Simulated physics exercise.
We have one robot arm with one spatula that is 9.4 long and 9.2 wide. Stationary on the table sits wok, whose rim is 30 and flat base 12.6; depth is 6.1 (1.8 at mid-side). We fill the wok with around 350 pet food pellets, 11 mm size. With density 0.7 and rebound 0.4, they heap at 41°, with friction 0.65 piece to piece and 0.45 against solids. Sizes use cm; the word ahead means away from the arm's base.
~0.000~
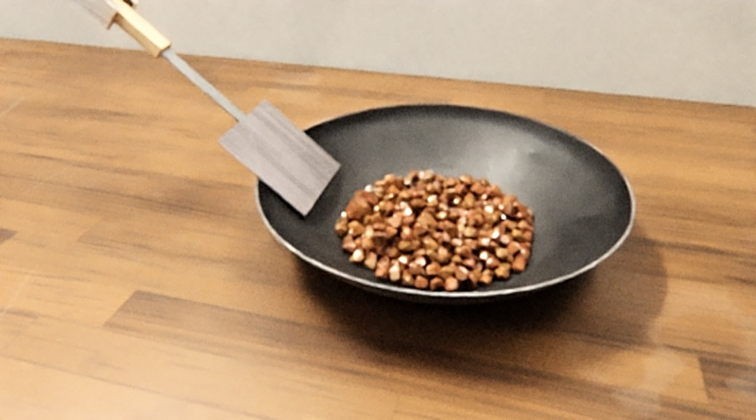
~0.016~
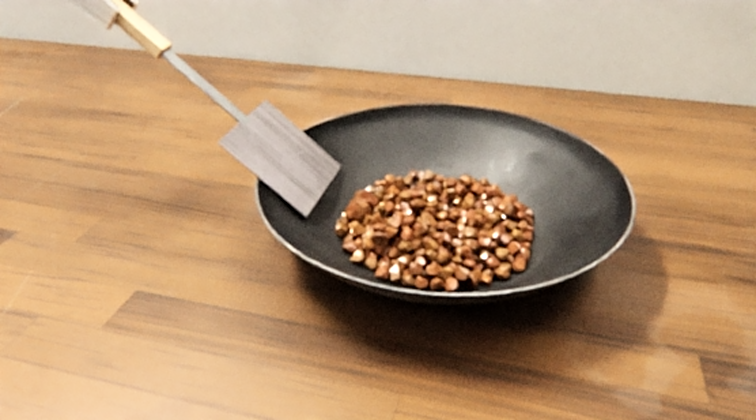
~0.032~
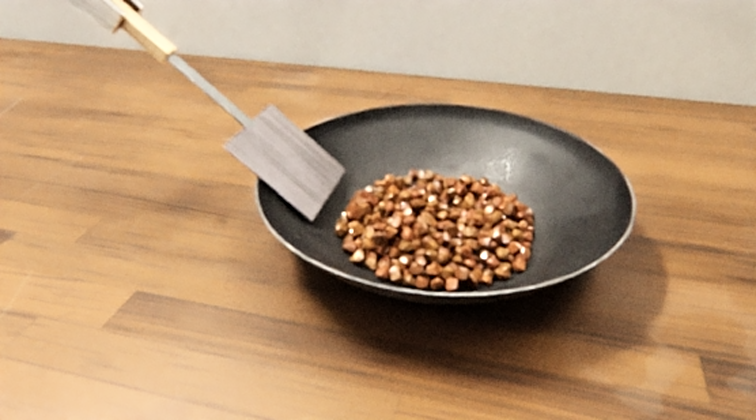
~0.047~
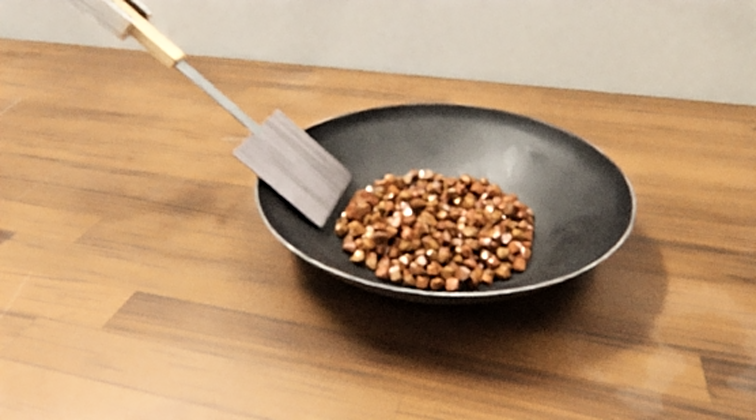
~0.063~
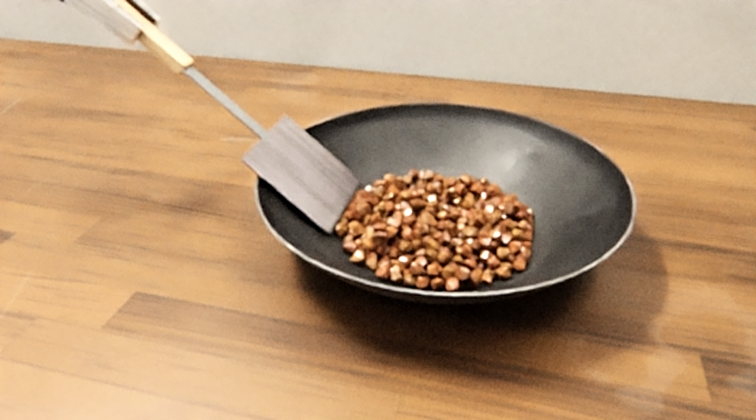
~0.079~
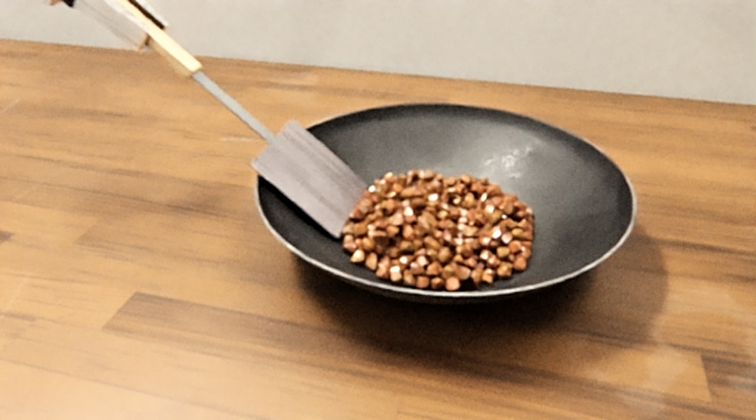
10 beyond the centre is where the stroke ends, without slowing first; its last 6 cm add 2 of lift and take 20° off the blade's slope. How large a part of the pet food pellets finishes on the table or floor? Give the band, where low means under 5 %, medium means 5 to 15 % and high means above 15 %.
Band: Medium.
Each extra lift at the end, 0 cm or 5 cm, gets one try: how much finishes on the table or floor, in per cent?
Roughly 15 per cent, then 10 per cent.
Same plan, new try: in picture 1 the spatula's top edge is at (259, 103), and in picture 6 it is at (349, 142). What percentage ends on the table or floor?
Off the vessel, on the table or floor: Some 45 percent.
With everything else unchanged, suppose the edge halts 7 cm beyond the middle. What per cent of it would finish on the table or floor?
Result: Approx. 0 %.
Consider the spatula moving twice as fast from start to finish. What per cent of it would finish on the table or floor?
Approx. 40 per cent.
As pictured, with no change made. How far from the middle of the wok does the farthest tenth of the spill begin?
Distance: Approx. 20 cm.
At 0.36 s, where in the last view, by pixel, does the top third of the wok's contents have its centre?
Near (574, 206).
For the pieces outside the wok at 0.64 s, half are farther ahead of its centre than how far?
About 18 cm.
After 0.22 s, sloping 40°, highest piece 4 above the table; 354 in the wok.
After 0.36 s, sloping 34°, highest piece 7 above the table; 354 in the wok.
After 0.64 s, sloping 20°, highest piece 7 above the table; 324 in the wok, 28 on the table or floor, 2 on the blade or in flight.
After 1.69 s, sloping 20°, highest piece 7 above the table; 324 in the wok, 30 on the table or floor.
At rest, 324 in the wok, 30 on the table or floor. That is 8 % on the table or floor.
